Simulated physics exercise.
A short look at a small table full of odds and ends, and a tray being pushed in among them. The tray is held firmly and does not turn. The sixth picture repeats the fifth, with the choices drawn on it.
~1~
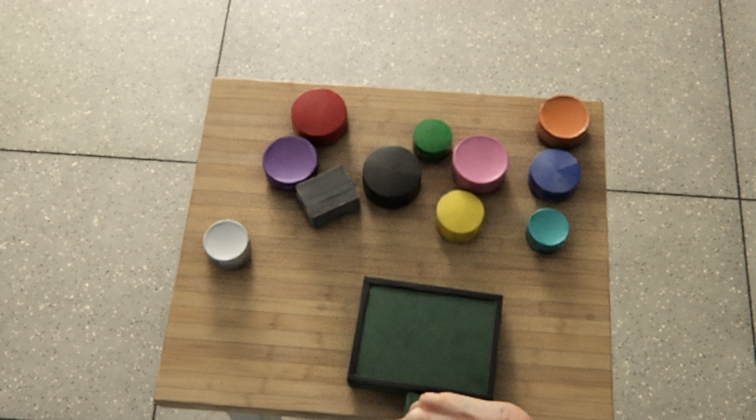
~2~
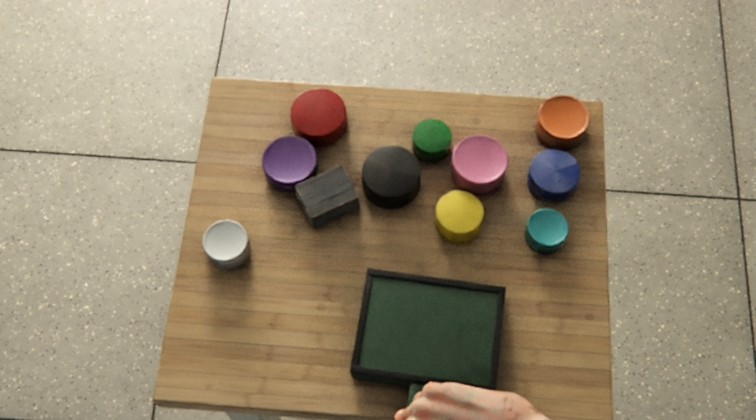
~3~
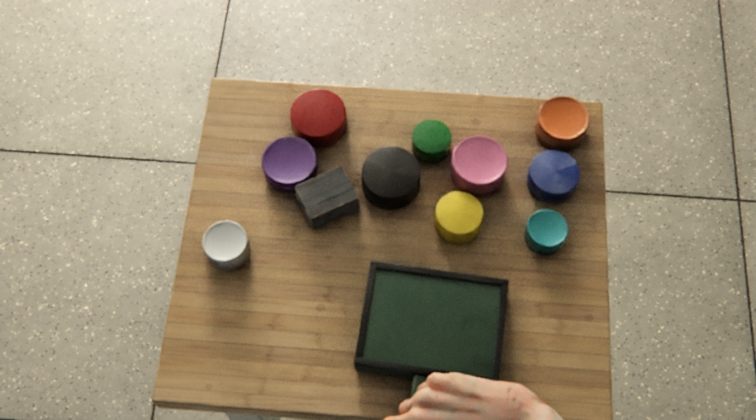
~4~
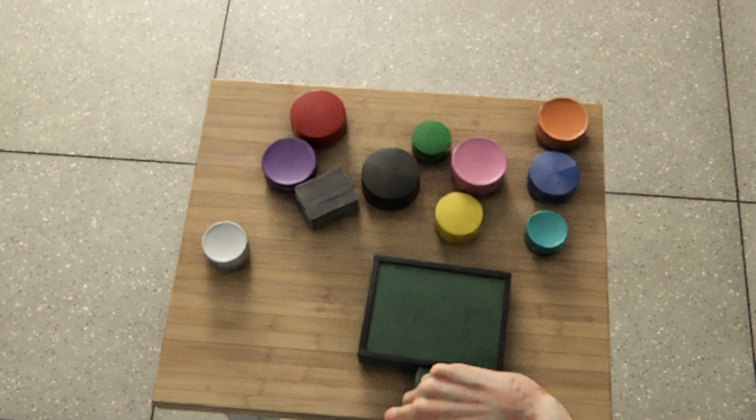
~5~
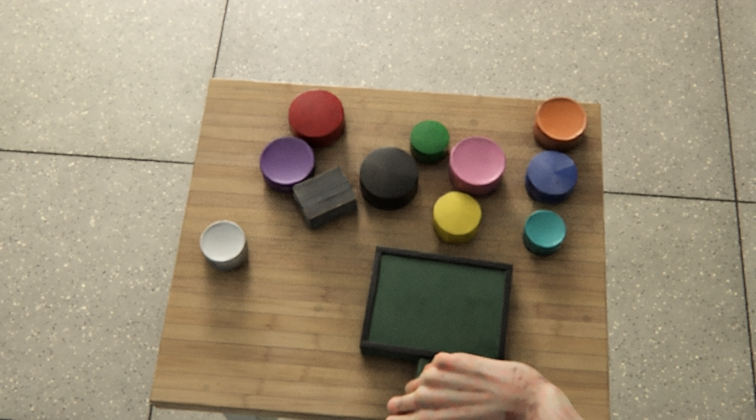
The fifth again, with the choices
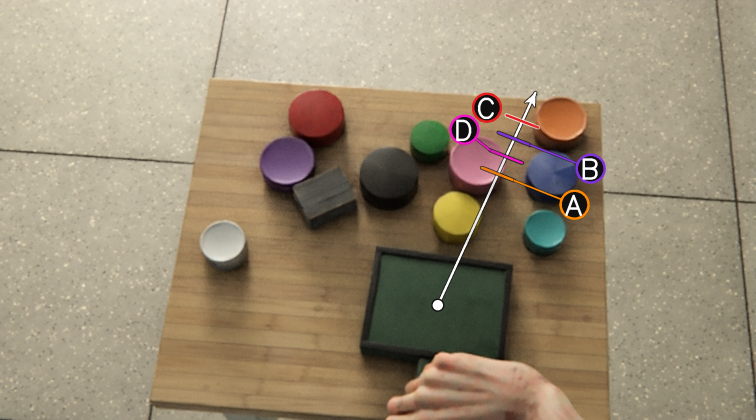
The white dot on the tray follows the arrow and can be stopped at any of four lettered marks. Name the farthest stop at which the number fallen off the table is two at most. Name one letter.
Mark D.
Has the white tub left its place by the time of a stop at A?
No.
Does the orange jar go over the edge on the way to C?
Yes.
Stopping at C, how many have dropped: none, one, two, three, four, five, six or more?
Four.
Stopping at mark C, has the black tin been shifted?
By then, yes.
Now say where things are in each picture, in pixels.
In the first frame, pink jar (479, 166); white tub (228, 245); yellow tin (459, 217).
In the second frame, tray (430, 329); orange jar (562, 123).
In the third frame, tray (433, 321); black tin (391, 178).
In the fourth frame, tray (436, 314); red pot (319, 120).
In the fifth frame, tray (438, 305); blue tin (551, 178); green pot (429, 142); pink jar (476, 168).
On the copy, A at (498, 174); B at (514, 139); C at (522, 121); D at (506, 157); the arrow from (438, 305) to (535, 93); the white dot at (438, 305).
On D. First, tray (463, 253); turquoise jar (554, 229); pink jar (483, 142).
Then, tray (487, 200); orange jar (565, 102); pink jar (498, 99).
Finally, tray (505, 162); pink jar over the edge; orange jar over the edge; two fallen.
By contrast, A is within the limit but short; B drops three; C drops four.
